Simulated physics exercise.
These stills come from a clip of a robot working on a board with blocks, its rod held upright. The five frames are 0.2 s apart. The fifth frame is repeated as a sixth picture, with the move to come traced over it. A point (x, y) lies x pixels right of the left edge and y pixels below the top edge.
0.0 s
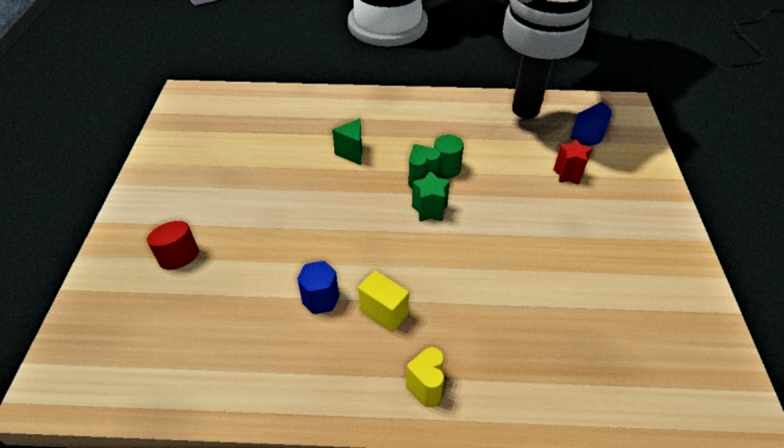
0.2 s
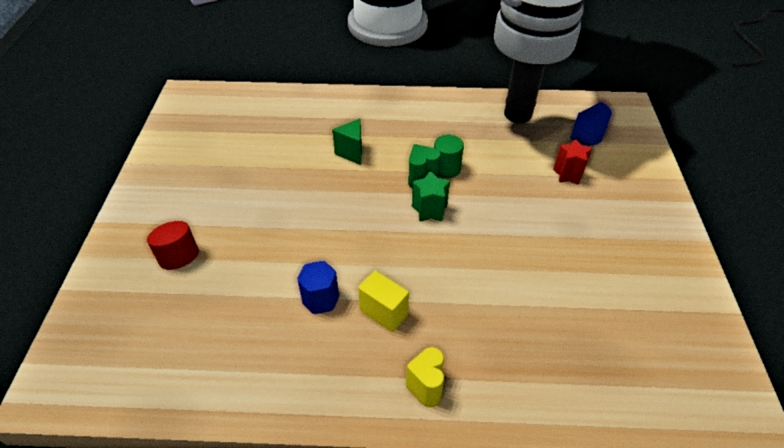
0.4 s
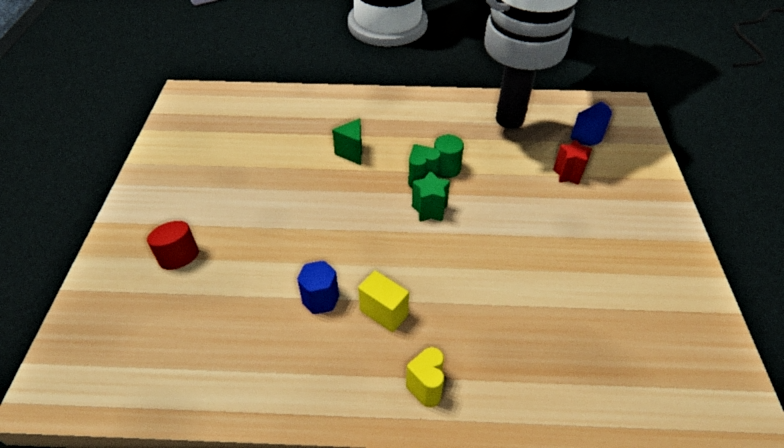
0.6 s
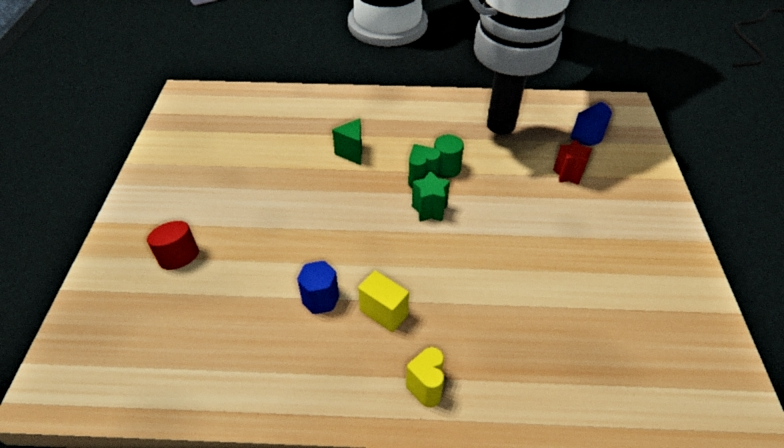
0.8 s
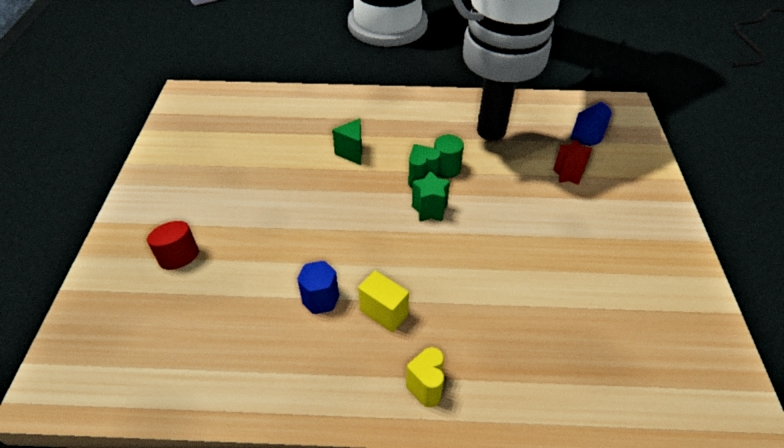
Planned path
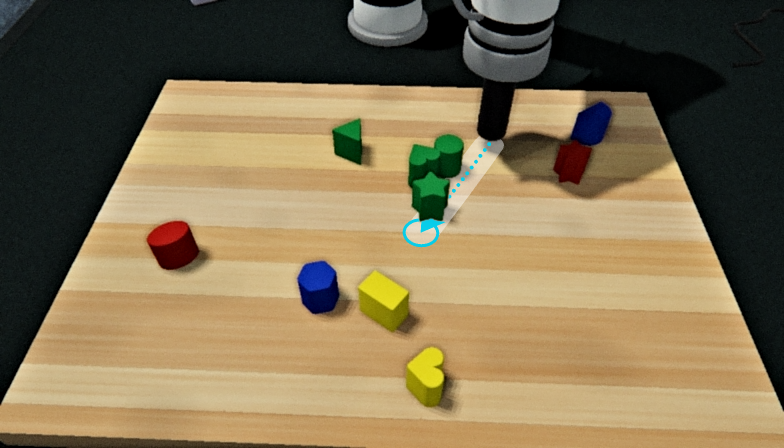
A robot's black rod slides a short way left and slightly toward the viewer across the upper right of a light wooden board, seen from above at an angle. Red and blue blocks sit at right, green ones cluster near upper centre beside a green triangle, and yellow, blue and red blocks lie lower and left. No block is pushed, and the camera stays still.
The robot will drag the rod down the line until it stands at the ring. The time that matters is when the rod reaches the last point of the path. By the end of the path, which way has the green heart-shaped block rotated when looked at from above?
It is turned anticlockwise.
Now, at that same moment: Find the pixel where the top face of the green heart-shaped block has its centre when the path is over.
My estimate: (399, 156).
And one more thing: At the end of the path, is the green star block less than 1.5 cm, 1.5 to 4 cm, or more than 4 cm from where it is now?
Final distance: More than 4 cm.
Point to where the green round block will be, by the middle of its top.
I'd place it at (430, 153), taking the centre of its top.
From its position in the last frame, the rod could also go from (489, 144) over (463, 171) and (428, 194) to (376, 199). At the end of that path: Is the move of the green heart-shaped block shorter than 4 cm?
My answer is no.
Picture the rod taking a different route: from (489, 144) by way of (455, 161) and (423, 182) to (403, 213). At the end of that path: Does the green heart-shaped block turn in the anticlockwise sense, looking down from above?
No, that is not what happens.
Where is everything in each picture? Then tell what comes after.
The first picture shows tip of the rod at (526, 111), middles of tops, green heart-shaped block at (423, 154), green star block at (432, 185), green round block at (449, 143).
The second picture shows rod at (518, 116), nothing pushed.
The third picture shows rod at (510, 121), nothing pushed.
The fourth picture shows rod at (501, 126), nothing pushed.
The fifth picture shows rod at (491, 132), green heart-shaped block at (423, 154), green star block at (432, 185), green round block at (449, 143).
The line goes from (489, 144) to (421, 233).
On the path given first. One third of the way, rod at (471, 159); green heart-shaped block at (413, 156); green round block at (442, 147).
Two thirds of the way, rod at (448, 189); green heart-shaped block at (399, 156), turned 25° anticlockwise; green star block at (427, 190), turned 15° clockwise; green round block at (430, 153).
At the end, rod at (422, 221); green heart-shaped block at (399, 156), turned 25° anticlockwise; green star block at (394, 219), turned 30° clockwise; green round block at (430, 153).
